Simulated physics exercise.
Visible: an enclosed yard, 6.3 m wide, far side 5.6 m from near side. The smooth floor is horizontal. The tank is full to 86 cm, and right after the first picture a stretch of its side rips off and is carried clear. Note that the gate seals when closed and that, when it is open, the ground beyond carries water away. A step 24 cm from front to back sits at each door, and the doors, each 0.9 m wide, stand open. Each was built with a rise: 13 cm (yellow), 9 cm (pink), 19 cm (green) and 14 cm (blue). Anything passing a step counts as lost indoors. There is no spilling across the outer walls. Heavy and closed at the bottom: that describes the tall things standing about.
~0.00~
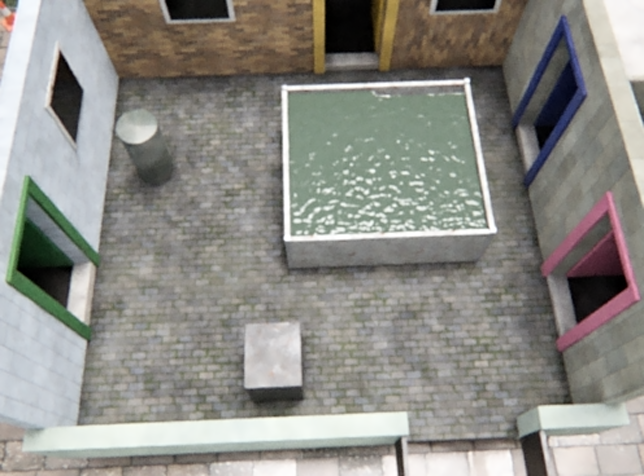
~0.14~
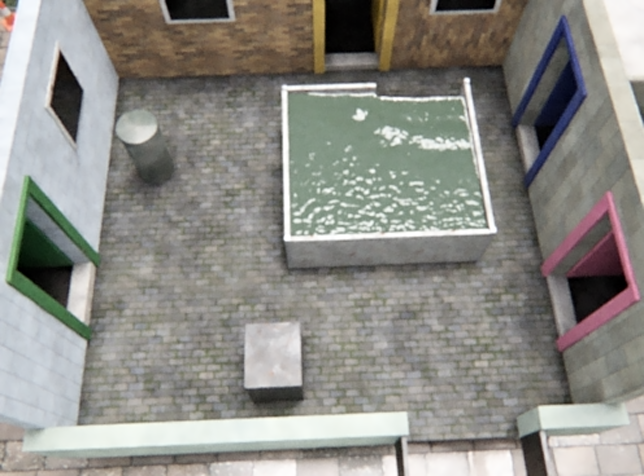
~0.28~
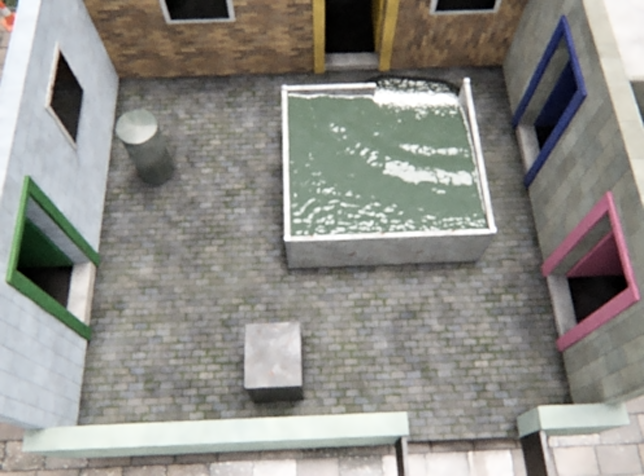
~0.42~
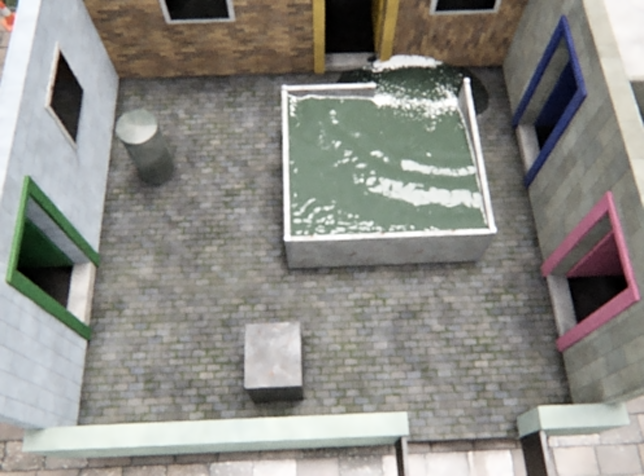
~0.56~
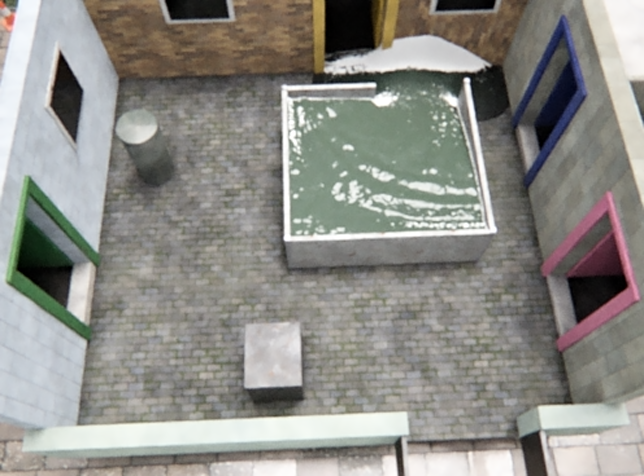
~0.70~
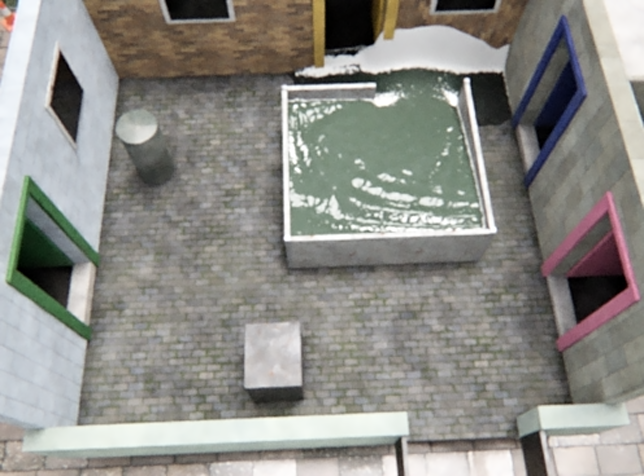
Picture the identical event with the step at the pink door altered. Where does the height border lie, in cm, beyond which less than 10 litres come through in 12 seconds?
It lies at roughly 13 cm.
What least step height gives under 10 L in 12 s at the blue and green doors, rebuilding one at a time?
Some 19 cm for blue, some 11.0 cm for green.
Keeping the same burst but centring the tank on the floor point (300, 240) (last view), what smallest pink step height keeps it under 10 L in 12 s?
It should be around 8.5 cm high.
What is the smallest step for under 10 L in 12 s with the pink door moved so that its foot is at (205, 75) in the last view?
Close to 15 cm at the least.
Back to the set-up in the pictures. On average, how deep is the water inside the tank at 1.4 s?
About 62 cm.
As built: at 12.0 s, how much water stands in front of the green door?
About 11.5 centimetres.
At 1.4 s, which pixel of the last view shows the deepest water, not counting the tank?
Look close to (482, 66).
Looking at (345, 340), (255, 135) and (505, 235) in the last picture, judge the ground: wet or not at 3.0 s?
1: Unwetted; 2: Awash; 3: Awash.
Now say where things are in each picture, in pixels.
In the first picture, still water, 86 cm deep, in the tank at (382, 159); the pink door at (582, 283) is dry.
In the second picture, the gap is on the far side, the front 0.3 m out at a hidden place; the back of the tank holds 86 cm.
In the third picture, the front is at (377, 81), 0.9 m from the gap on the far side; 1.1 m2 of floor is wet, 86 cm left at the back.
In the fourth picture, water pours out on the far side and has run 1.2 m, to (376, 58); about 14 cm deep outside, 86 cm at the back.
In the fifth picture, the gap is on the far side, the front 1.4 m out at (492, 65); the back of the tank holds 83 cm.
In the sixth picture, the front is at (292, 72), 1.6 m from the gap on the far side; 3.4 m2 of floor is wet, 77 cm left at the back; the pink door at (582, 283), 3.5 m from the gap, is still 3.2 m from the nearest water.
After 1.4 s water covers 20 % of the floor, deepest (87 cm) near (482, 66); it has not reached the pink door.
After 3.0 s water covers 55 % of the floor, deepest (55 cm) near (562, 414); 11 cm at the pink door, 0 litres in over its 9 cm step.
After 12.0 s water covers 100 % of the floor, deepest (18 cm) near (559, 399); 15 cm at the pink door, 61 litres in over its 9 cm step.
At the pink door as built, the water arrived by 2.1 s and peaked near 15 cm at 11.8 s.
Run again over the same 12 s with other heights there, 29 litres in over 11 cm, 2 litres over 15 cm. The limit of 10 litres is kept from about 13 cm up.
